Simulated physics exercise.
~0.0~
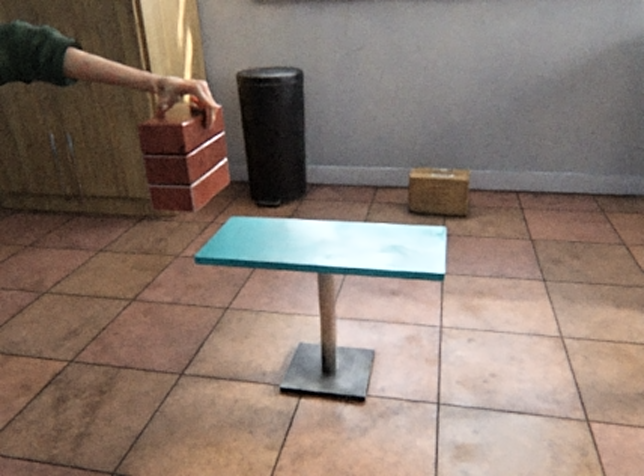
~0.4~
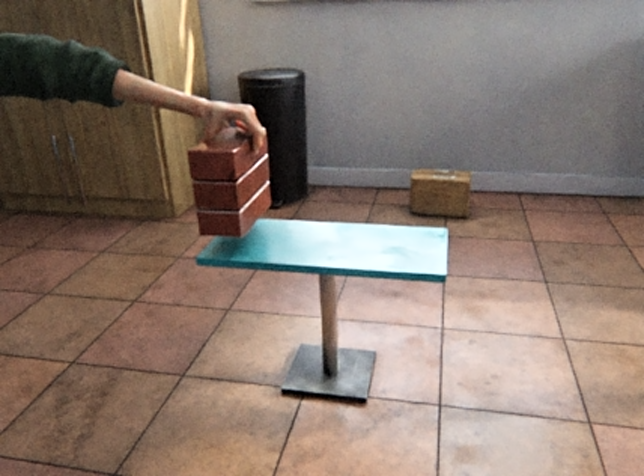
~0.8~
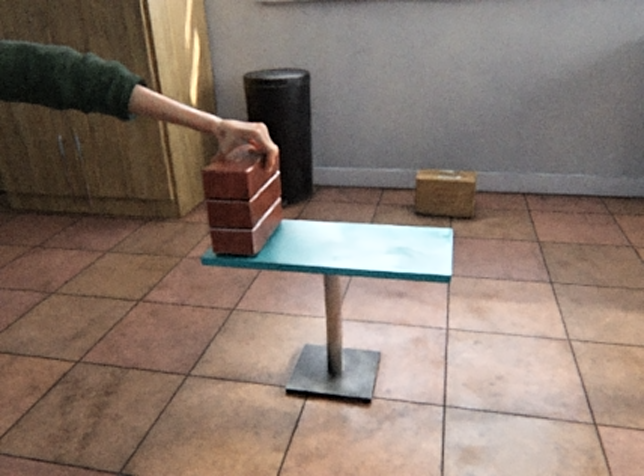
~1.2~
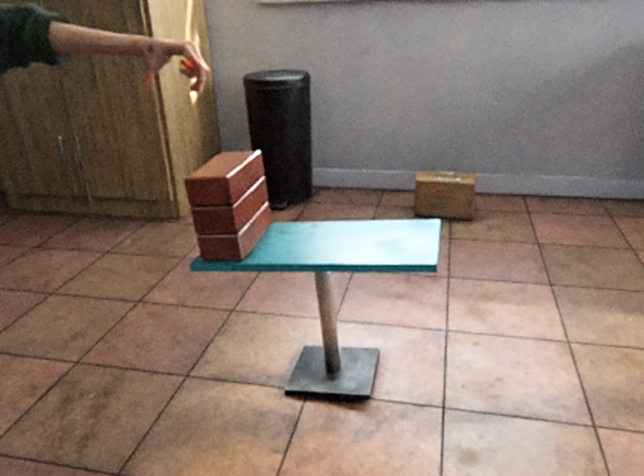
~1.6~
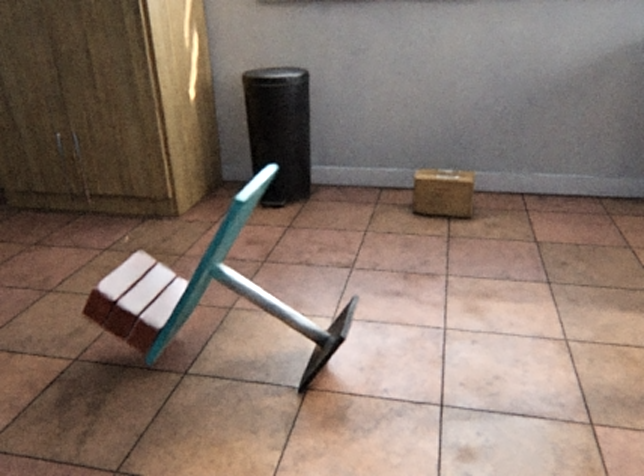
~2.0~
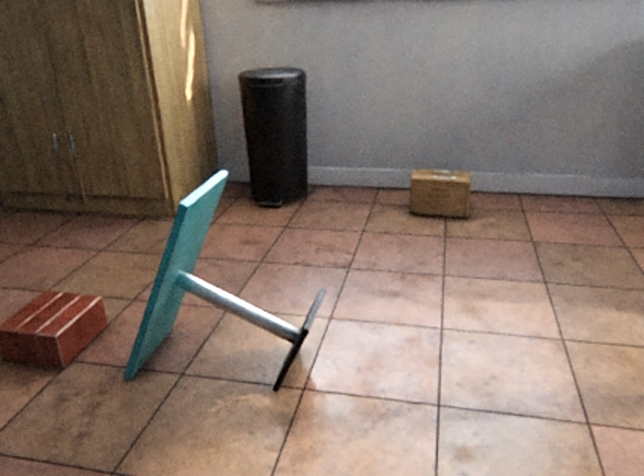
To begin with, a hand in a dark green sleeve holds a stack of three red bricks in the air, to the left of a turquoise-topped stand with a small square foot on a tiled floor. The hand carries the bricks right and lowers them onto the left end of the top. It then lets go and draws back, and the stack shifts slightly left as the top starts to dip. The stand tips over to the left, carrying the bricks down with it. Finally, the bricks lie on the floor at the left, beside the overturned stand.
